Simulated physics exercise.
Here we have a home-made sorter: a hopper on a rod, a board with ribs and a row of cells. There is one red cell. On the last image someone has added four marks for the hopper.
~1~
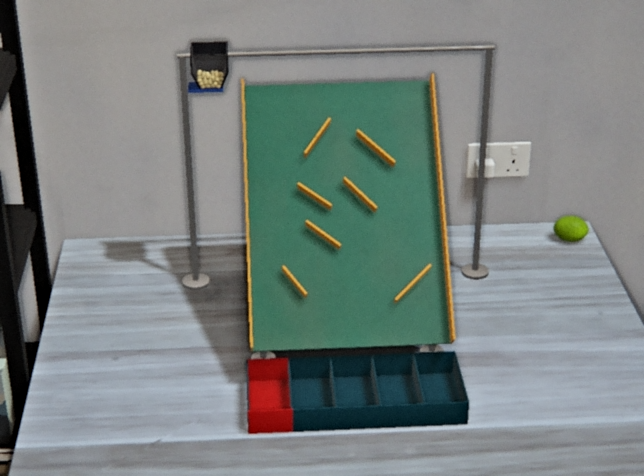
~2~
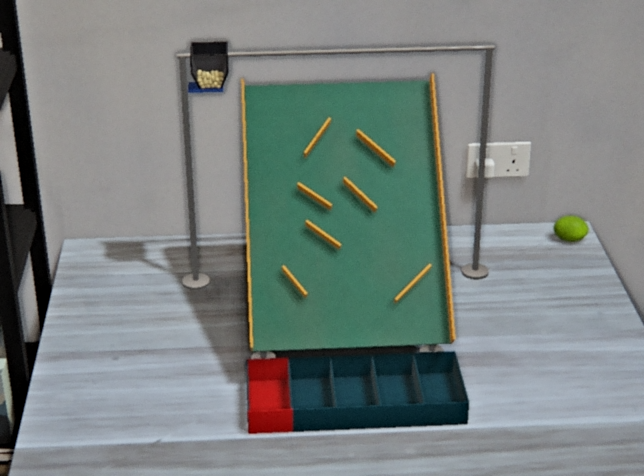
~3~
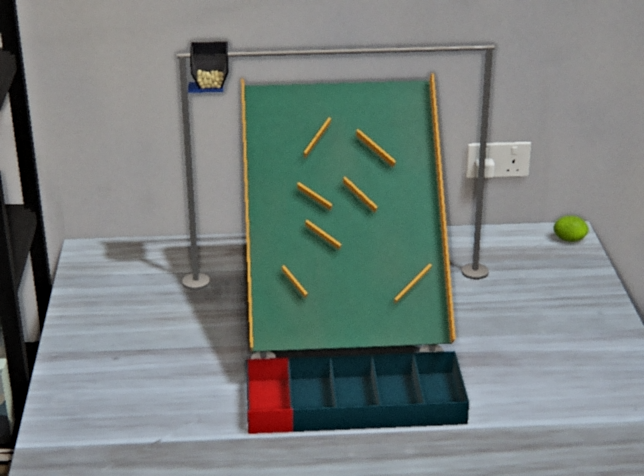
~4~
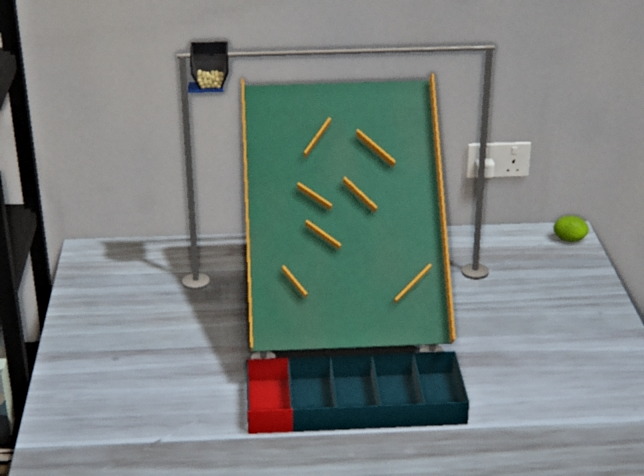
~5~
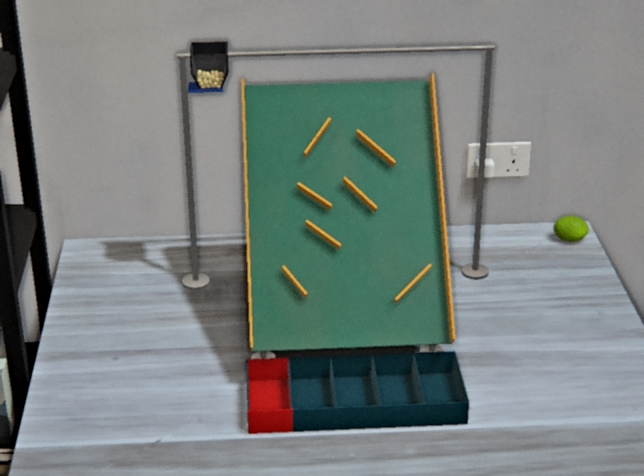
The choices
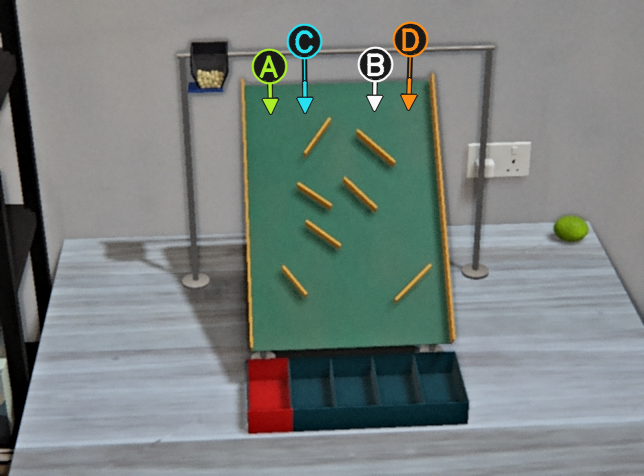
The clip opens on a small dark hopper of pale beans at the left end of a metal rod, above a sloping green board with wooden ribs. Below sits a row of five cells, the leftmost red, with a green fruit off to the right. Nothing visibly moves from start to finish.
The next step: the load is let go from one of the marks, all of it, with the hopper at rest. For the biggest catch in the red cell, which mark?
The best mark is C.
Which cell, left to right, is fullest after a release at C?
It is the first one.
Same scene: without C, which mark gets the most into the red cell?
Here it is mark A.
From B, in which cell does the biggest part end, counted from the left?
The fifth.
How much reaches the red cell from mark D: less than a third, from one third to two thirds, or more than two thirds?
It is less than a third.
On the marked copy, mark A meets the board at (270, 108); mark B meets the board at (374, 105); mark C meets the board at (305, 107); mark D meets the board at (408, 104).
With A, about half in the red cell, about a third in other cells, a small part outside the box.
With B, none in the red cell, nearly all in other cells, a small part outside the box.
With C, most in the red cell, a small part in other cells, a small part outside the box.
With D, none in the red cell, nearly all in other cells, a small part outside the box.
